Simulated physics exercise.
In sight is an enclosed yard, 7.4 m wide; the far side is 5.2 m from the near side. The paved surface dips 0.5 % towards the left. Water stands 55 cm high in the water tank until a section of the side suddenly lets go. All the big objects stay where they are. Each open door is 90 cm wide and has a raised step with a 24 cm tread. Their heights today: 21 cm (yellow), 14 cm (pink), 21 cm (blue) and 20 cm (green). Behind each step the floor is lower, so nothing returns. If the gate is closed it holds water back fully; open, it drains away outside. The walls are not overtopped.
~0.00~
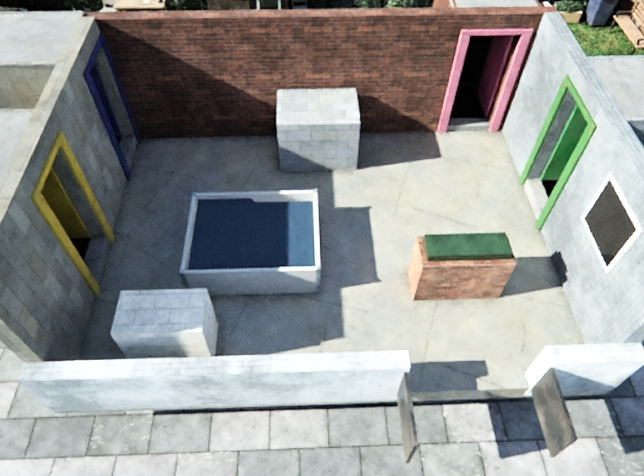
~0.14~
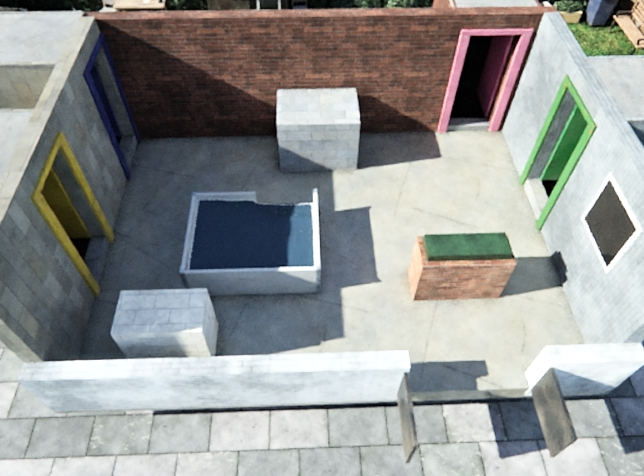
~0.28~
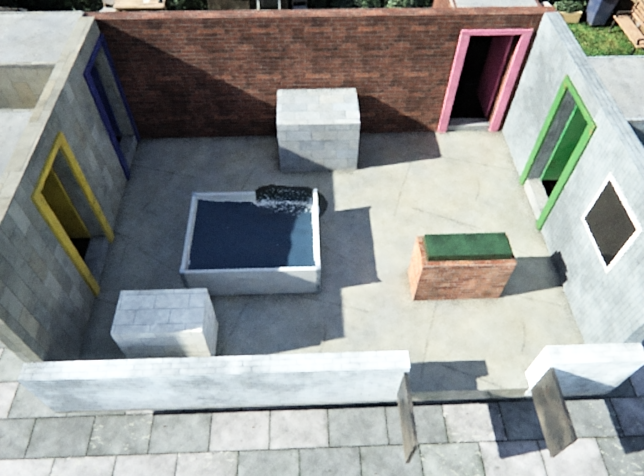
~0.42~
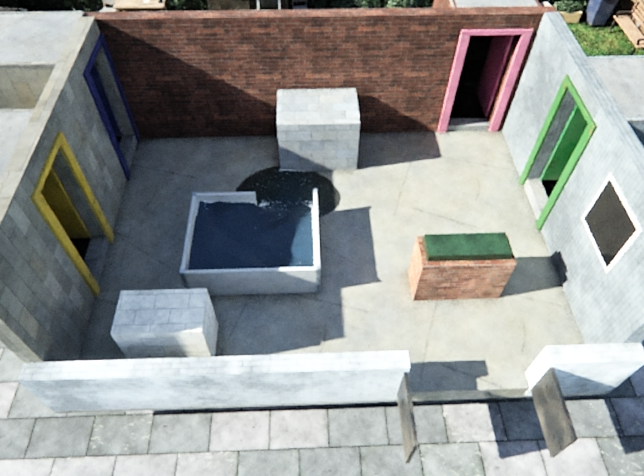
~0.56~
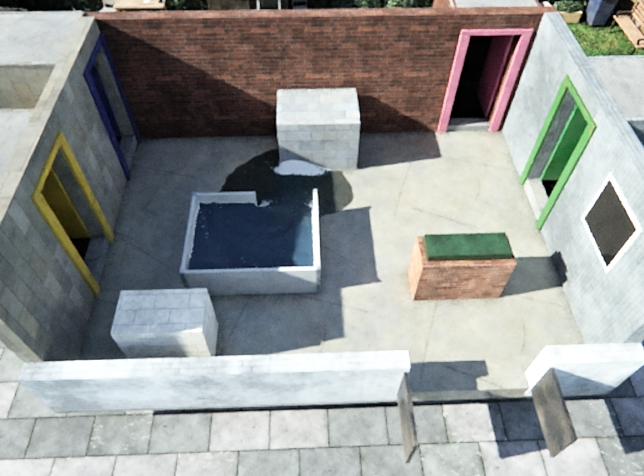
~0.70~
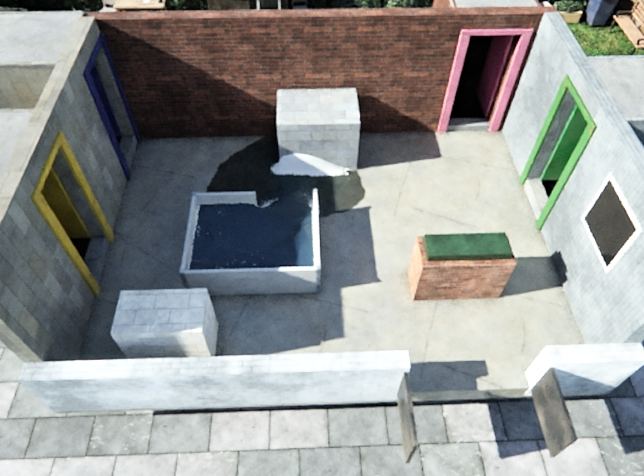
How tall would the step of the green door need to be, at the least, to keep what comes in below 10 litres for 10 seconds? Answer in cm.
At least 8 cm or so.
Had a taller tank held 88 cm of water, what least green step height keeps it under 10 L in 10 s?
Then roughly 16 cm.
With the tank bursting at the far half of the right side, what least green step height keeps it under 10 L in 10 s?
About 12.0 cm.
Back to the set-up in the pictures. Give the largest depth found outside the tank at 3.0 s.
About 24 cm.
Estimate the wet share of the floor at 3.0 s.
About 45 per cent.
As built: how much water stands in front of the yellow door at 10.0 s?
Some 5.0 cm.
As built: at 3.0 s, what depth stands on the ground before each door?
In cm: Yellow 0, pink 5, blue 23, green 12.
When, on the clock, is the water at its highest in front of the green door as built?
Around 2.8 s.
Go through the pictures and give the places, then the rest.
The water tank at (253, 232) is whole and still, 55 cm deep; the green door at (551, 164) is dry, in the first frame.
The gap is on the far side, the front 0.3 m out at a hidden place; the back of the water tank holds 55 cm, in the second frame.
The gap is on the far side, the front 0.7 m out at (265, 190); the back of the water tank holds 55 cm, in the third frame.
The front is at (279, 169), 1.2 m from the gap on the far side; 1.5 m2 of floor is wet, 54 cm left at the back, in the fourth frame.
The gap is on the far side, the front 1.7 m out at (276, 152); the back of the water tank holds 50 cm, in the fifth frame.
The gap is on the far side, the front 2.2 m out at (276, 136); the back of the water tank holds 46 cm; the green door at (551, 164), 4.4 m from the gap, is still 3.3 m from the nearest water, in the sixth frame.
After 1.4 s water covers 15 % of the floor, deepest (38 cm) near (291, 178); it has not reached the green door.
After 3.0 s water covers 45 % of the floor, deepest (24 cm) near (136, 150); 12 cm at the green door, 0 litres in over its 20 cm step.
After 10.0 s water covers 95 % of the floor, deepest (9 cm) near (71, 387); 3 cm at the green door, 0 litres in over its 20 cm step.
At the green door as built, the water arrived by 2.4 s and peaked near 12 cm at 2.8 s.
Run again over the same 10 s with other heights there, 16 litres in over 7 cm, 2 litres over 10 cm. The limit of 10 litres is kept from about 8 cm up.
